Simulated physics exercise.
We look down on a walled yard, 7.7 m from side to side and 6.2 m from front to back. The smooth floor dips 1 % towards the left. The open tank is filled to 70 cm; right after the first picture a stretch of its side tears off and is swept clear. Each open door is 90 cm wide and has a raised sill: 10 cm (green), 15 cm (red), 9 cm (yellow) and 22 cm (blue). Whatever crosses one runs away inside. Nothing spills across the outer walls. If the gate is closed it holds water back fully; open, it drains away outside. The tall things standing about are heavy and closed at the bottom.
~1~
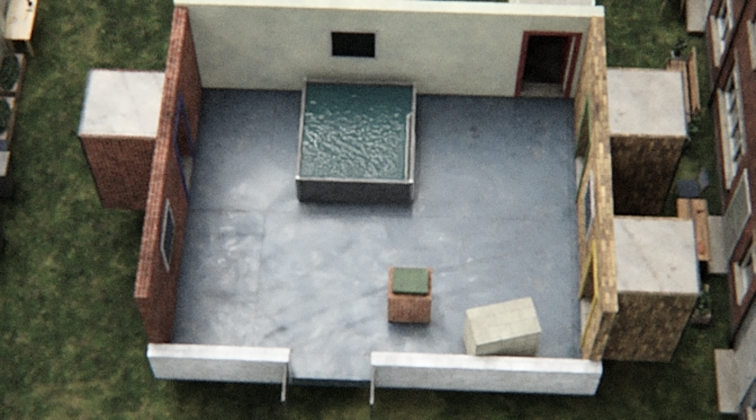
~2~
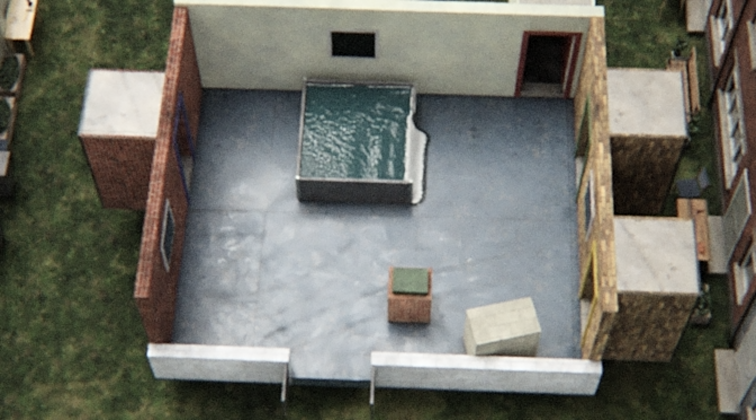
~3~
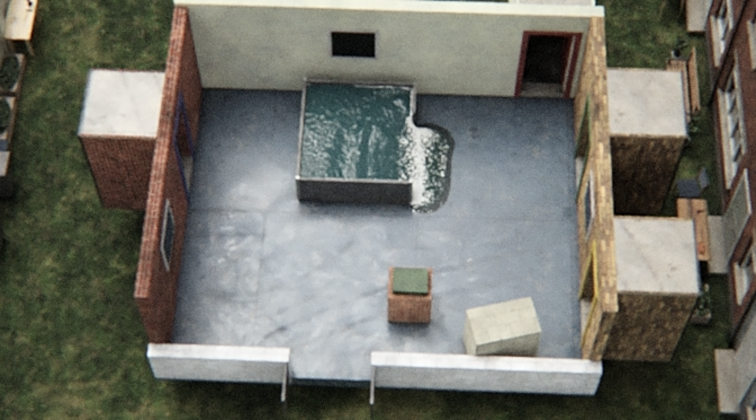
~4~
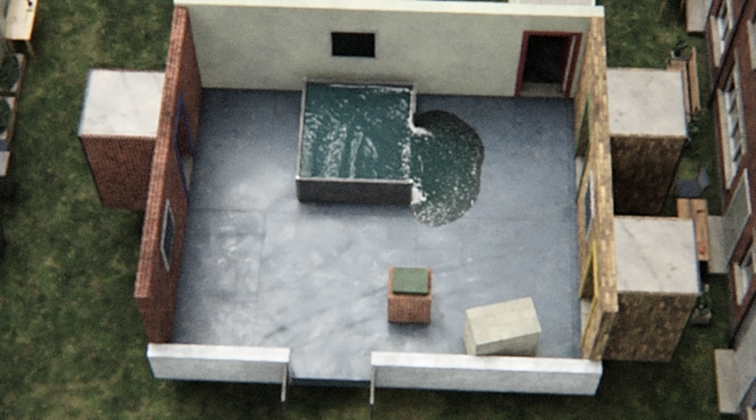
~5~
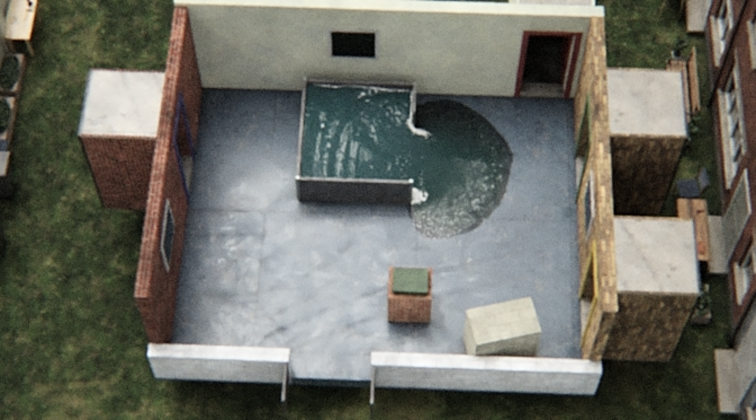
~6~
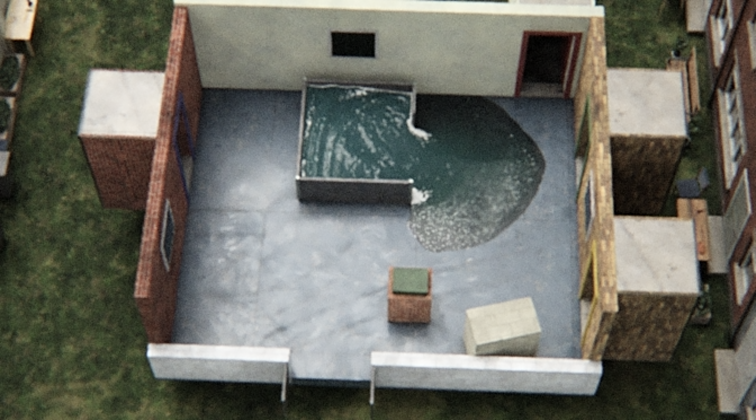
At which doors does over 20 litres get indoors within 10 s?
Within that time: At the green door it passes the limit; at the red door it passes the limit; at the yellow door it goes over the limit; at the blue door it does not reach the limit.
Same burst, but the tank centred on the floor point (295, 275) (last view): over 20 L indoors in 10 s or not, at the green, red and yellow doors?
Against that limit: Green above, red past it, yellow under.
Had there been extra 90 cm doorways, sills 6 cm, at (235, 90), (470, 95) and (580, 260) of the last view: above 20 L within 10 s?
In turn: Below, above, past it.
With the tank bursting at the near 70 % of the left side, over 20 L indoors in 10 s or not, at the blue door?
Then: Blue past it.
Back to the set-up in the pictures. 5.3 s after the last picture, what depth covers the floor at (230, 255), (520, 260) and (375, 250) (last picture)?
In that order: 0, 11 and 0 cm.
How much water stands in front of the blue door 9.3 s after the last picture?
Some 2.5 cm.
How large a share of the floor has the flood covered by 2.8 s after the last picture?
Some 40 per cent of it.
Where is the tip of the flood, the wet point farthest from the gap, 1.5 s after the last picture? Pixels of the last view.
At about (575, 348).
Then, 0.7 s after the last picture water covers 30 % of the floor and is deepest (36 cm) near (417, 178); green door 6 cm at the sill, 48 L in, red door 9 cm at the sill, 0 L in, yellow door not reached, blue door not reached.
Then, 1.5 s after the last picture water covers 35 % of the floor and is deepest (36 cm) near (569, 129); green door 29 cm at the sill, 160 L in, red door 23 cm at the sill, 6 L in, yellow door 11 cm at the sill, 0 L in, blue door not reached.
Then, 2.8 s after the last picture water covers 40 % of the floor and is deepest (34 cm) near (488, 372); green door 22 cm at the sill, 299 L in, red door 20 cm at the sill, 50 L in, yellow door 11 cm at the sill, 11 L in, blue door not reached.
Then, 5.3 s after the last picture water covers 55 % of the floor and is deepest (20 cm) near (555, 279); green door 13 cm at the sill, 360 L in, red door 13 cm at the sill, 60 L in, yellow door 17 cm at the sill, 91 L in, blue door not reached.
Then, 9.3 s after the last picture water covers 90 % of the floor and is deepest (12 cm) near (432, 308); green door 7 cm at the sill, 367 L in, red door 6 cm at the sill, 60 L in, yellow door 9 cm at the sill, 126 L in, blue door 2 cm at the sill, 0 L in.
